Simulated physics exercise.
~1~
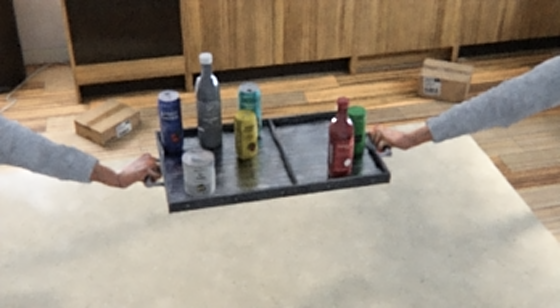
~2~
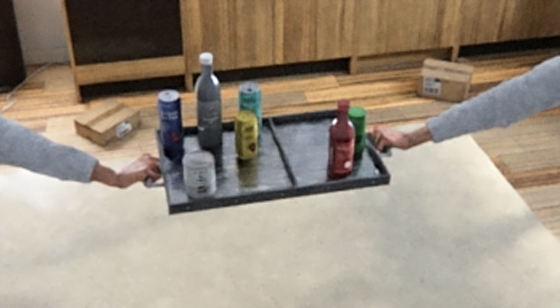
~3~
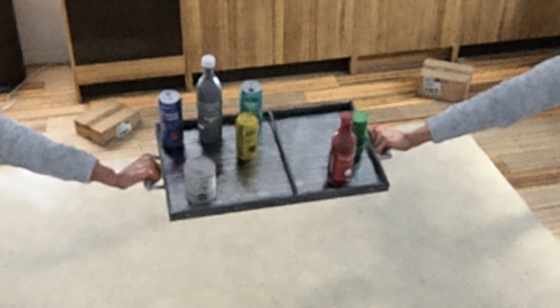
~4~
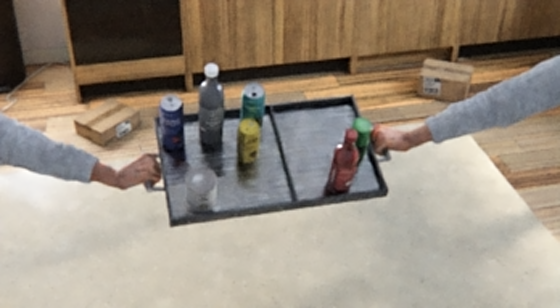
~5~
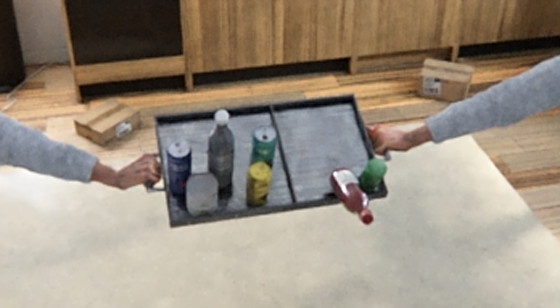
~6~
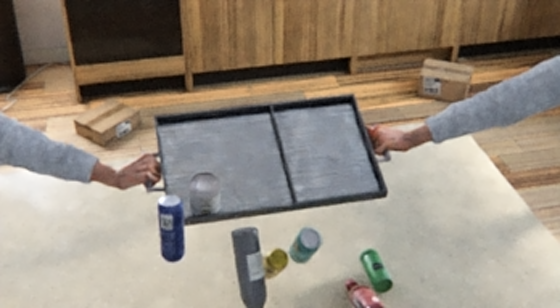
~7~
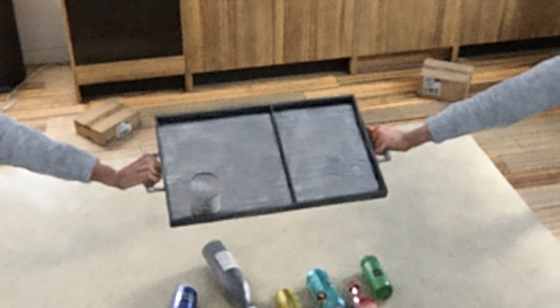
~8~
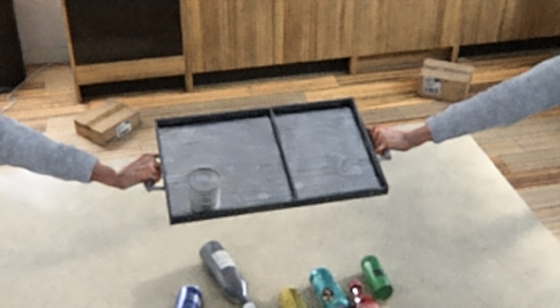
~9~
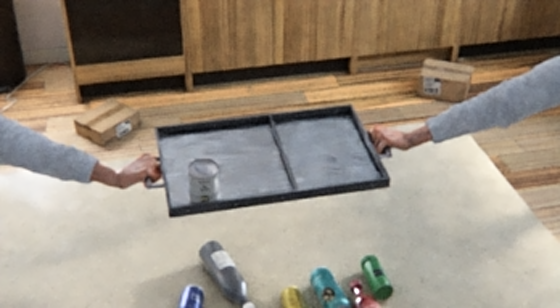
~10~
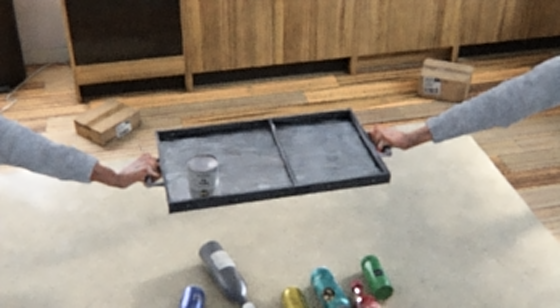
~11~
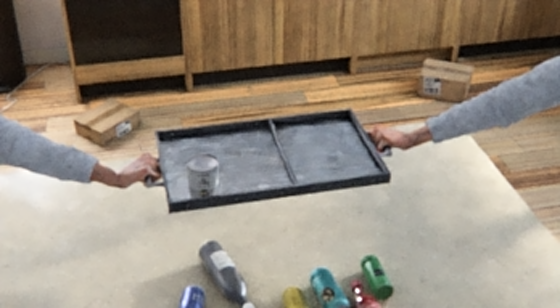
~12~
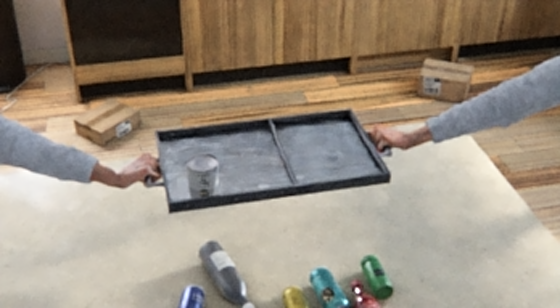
Over a pale surface in a wood-panelled room, two hands tipped a dark tray's near edge down, and the bottles and cans toppled and tumbled off, ending on their sides below, while one whitish tin stayed upright on the tray as it was levelled.
